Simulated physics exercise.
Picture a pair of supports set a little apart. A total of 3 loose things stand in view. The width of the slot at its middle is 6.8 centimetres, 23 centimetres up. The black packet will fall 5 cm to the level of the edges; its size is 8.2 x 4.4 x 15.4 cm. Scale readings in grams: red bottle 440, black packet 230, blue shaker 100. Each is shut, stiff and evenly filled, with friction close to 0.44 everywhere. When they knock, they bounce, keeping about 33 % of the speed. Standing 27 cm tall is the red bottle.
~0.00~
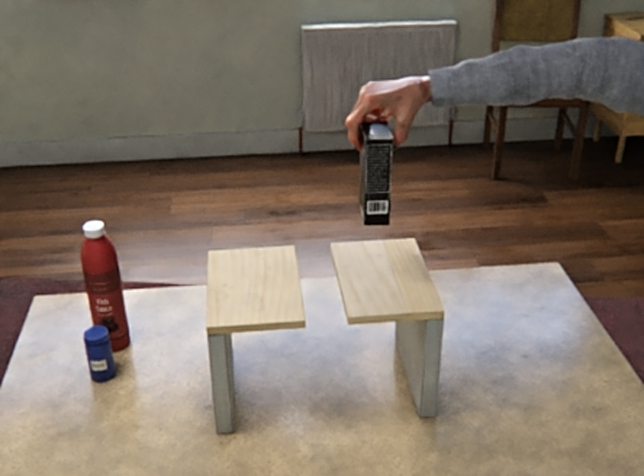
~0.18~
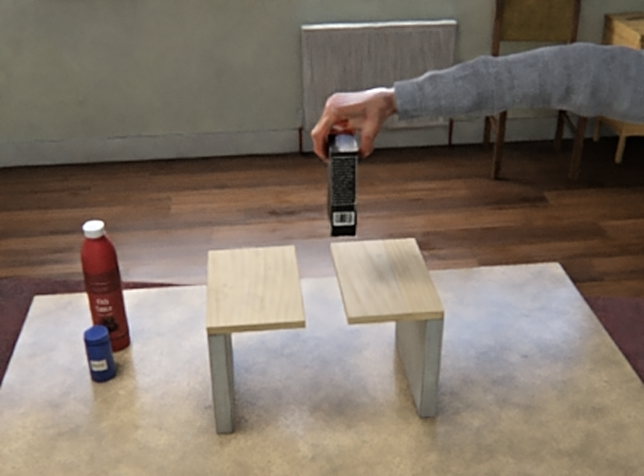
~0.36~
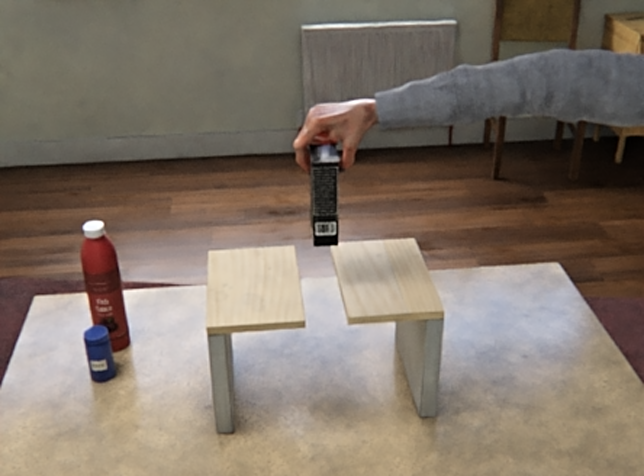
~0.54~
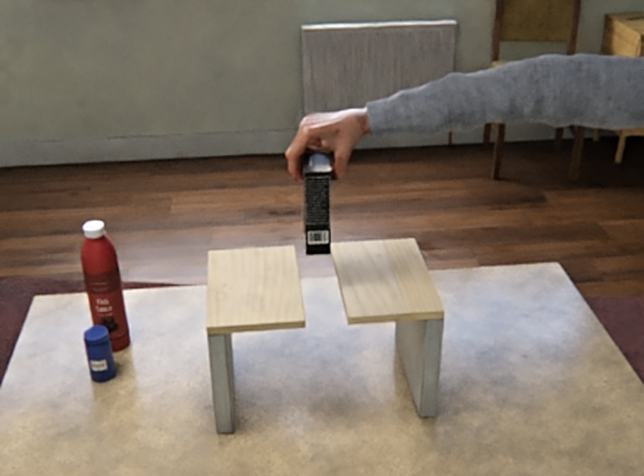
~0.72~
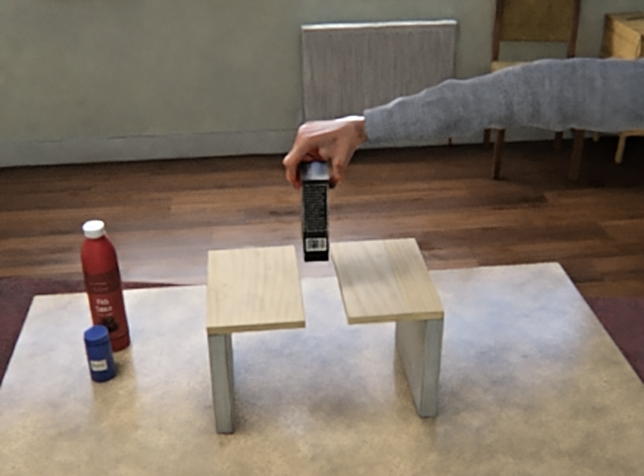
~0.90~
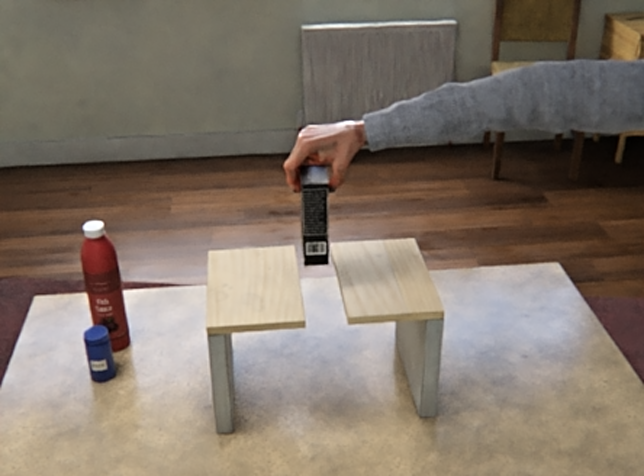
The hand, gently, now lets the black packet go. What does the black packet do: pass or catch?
It ends up below.
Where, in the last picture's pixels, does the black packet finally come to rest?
Roughly (316, 349).
By 1.10 s, black packet 5 cm from its spot near (315, 240).
By 1.20 s, black packet 20 cm from its spot near (316, 312).
By 1.30 s, black packet 26 cm from its spot near (316, 340).
By 1.40 s, black packet 28 cm from its spot near (316, 349).
When it is over (1.9 s), not toppled but over 4 cm from the start, black packet; the other 2 within 4 cm of the start. End places, in pixels of the last picture, black packet near (316, 349). The packet goes down the gap.
